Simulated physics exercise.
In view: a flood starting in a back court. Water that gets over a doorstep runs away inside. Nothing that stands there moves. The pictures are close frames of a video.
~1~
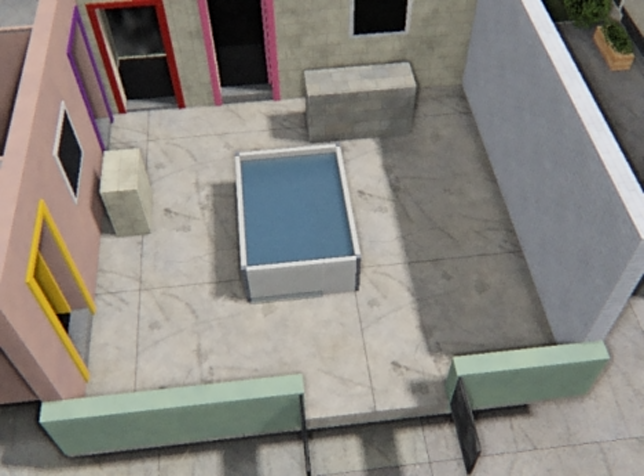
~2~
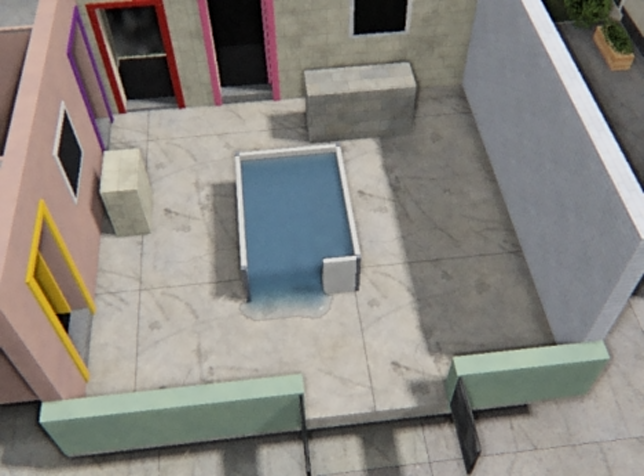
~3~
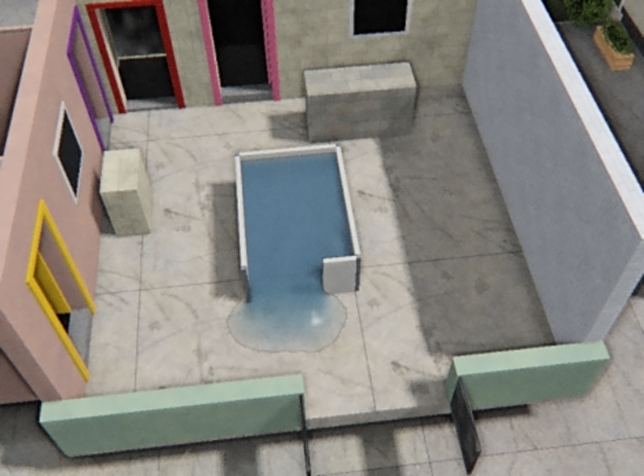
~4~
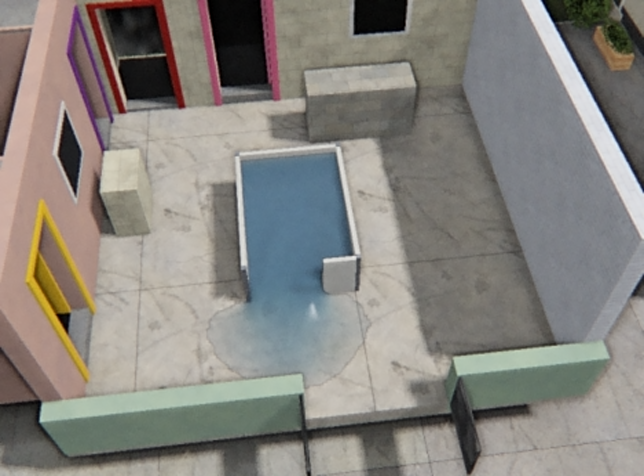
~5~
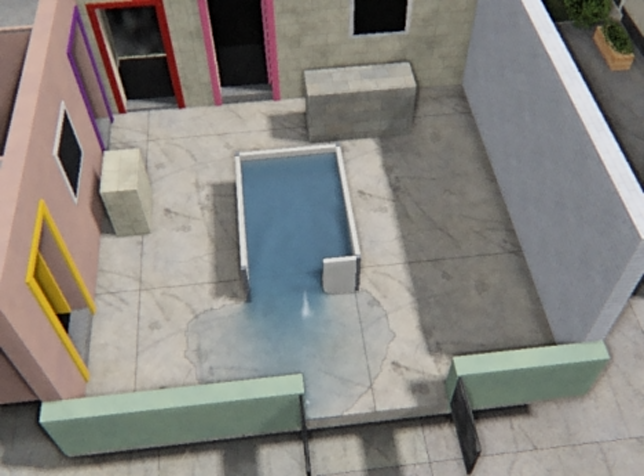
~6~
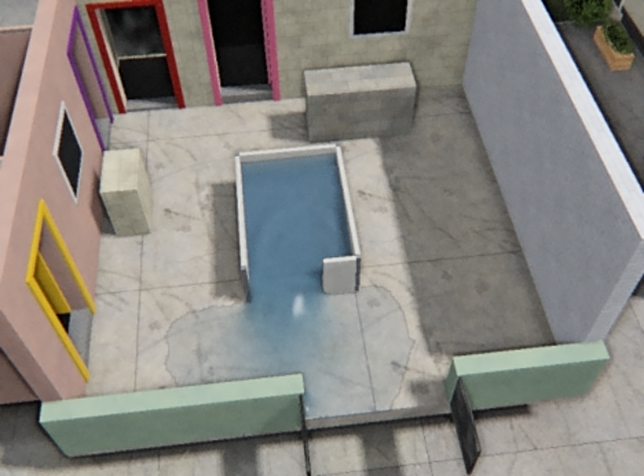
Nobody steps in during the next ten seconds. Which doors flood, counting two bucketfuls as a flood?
In the end: The red door admits no more than that; the pink door admits no more than that; the yellow door admits no more than that; the purple door admits no more than that.
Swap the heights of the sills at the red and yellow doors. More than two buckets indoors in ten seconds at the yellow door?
Then: Yellow door takes more.
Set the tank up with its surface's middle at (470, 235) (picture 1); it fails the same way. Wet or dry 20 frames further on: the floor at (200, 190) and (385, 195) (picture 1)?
In that order: Not flooded, dry.
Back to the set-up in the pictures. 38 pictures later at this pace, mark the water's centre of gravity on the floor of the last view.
Around (231, 262).
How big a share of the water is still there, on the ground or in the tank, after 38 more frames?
Roughly 64 per cent.
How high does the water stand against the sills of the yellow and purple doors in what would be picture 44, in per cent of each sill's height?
In turn 50 and 10 per cent.
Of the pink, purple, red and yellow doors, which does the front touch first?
First comes the one in yellow.
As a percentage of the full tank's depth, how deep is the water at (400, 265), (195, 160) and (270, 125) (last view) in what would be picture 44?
Roughly 0, 6 and 2 per cent, in turn.
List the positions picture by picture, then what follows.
The first picture shows the tank at (294, 206) is whole and still.
In the second picture, water pours out at (287, 284) and has run to (248, 309).
In the third picture, water pours out at (287, 286) and has run to (318, 344).
In the fourth picture, the front is at a hidden place, out from the gap at (287, 287).
In the fifth picture, the front is at a hidden place, out from the gap at (287, 287).
In the sixth picture, the front is at a hidden place, out from the gap at (287, 287).
A moment on, water covers 15 % of the floor; the red door not reached, the pink door not reached, the yellow door not reached, the purple door not reached.
Next, water covers 20 % of the floor; the red door not reached, the pink door not reached, the yellow door wet at the sill, nothing in, the purple door not reached.
Then, water covers 35 % of the floor; the red door not reached, the pink door not reached, the yellow door under two buckets in, the purple door wet at the sill, nothing in.
Later, water covers 50 % of the floor; the red door under two buckets in, the pink door wet at the sill, nothing in, the yellow door under two buckets in, the purple door wet at the sill, nothing in.
In the end, water covers 65 % of the floor; the red door under two buckets in, the pink door wet at the sill, nothing in, the yellow door under two buckets in, the purple door wet at the sill, nothing in.
